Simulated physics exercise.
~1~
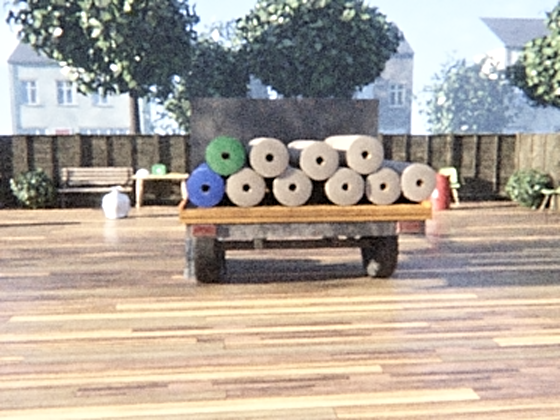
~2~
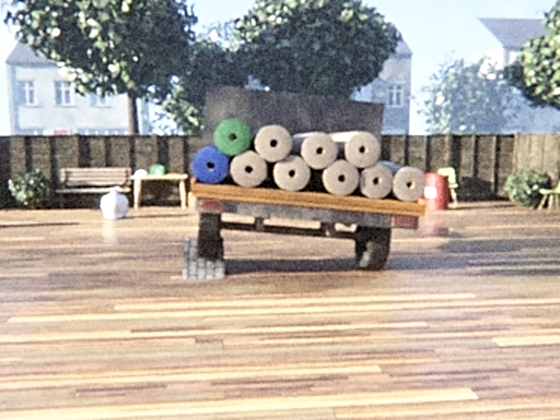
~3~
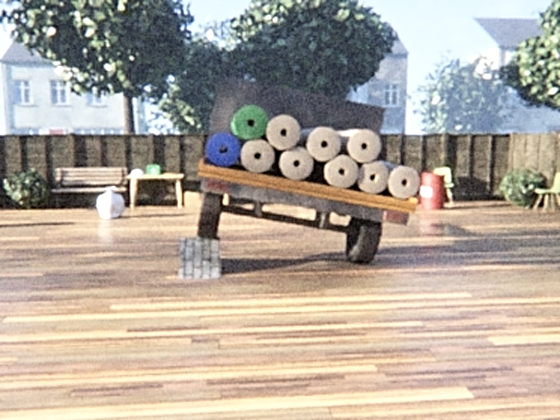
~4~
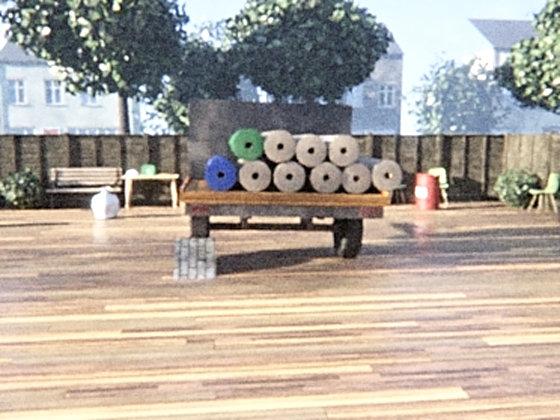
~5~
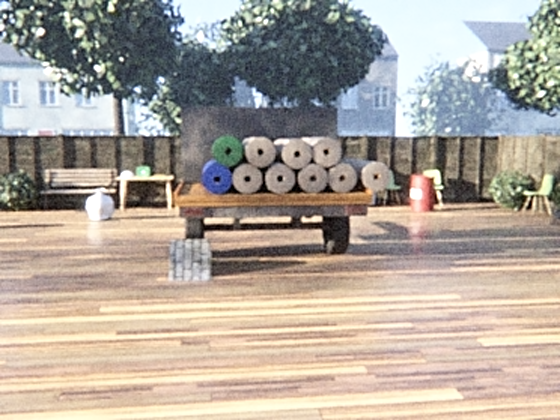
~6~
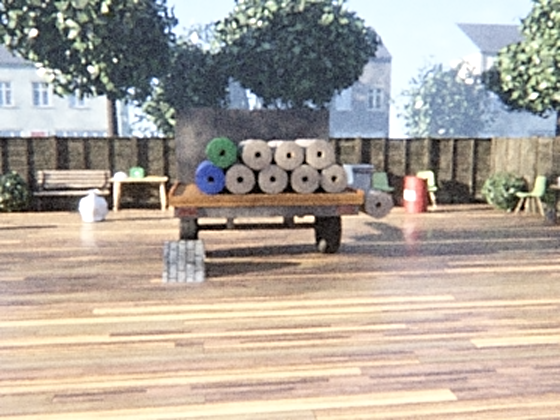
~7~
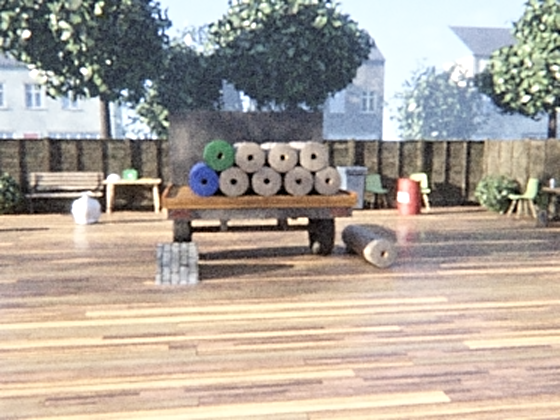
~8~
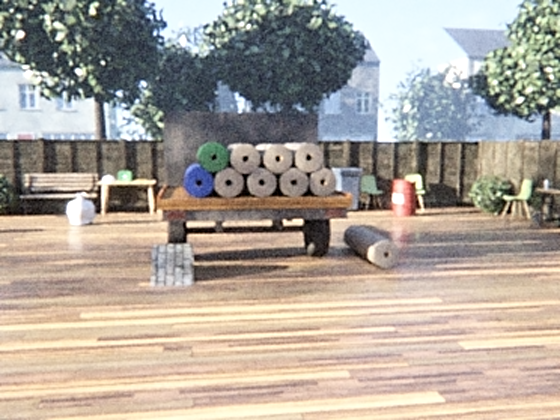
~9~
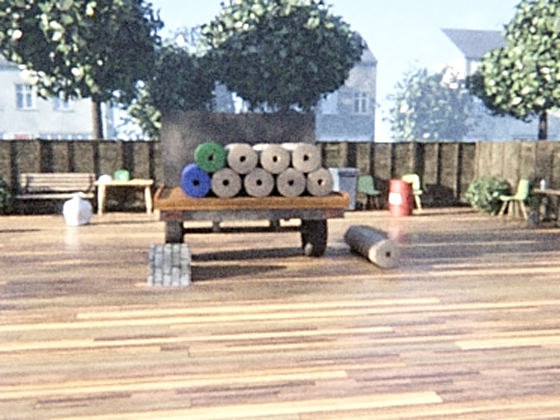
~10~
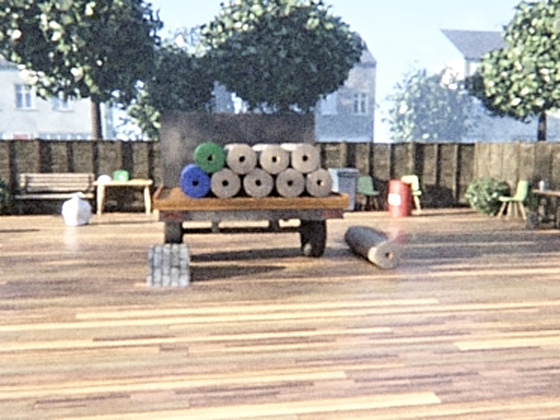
On a sunlit yard of wooden planks, backed by a dark fence, trees and pale houses, a farm trailer is seen end-on from a distance. Its flat deck carries two rows of rolls, mostly beige, with a green one above a blue one at the left end. The left wheel rides up over a grey block, tipping the deck down to the right, then drops and the trailer levels. A beige roll falls off the right side and comes to rest on the ground, while the blue and green rolls stay aboard.
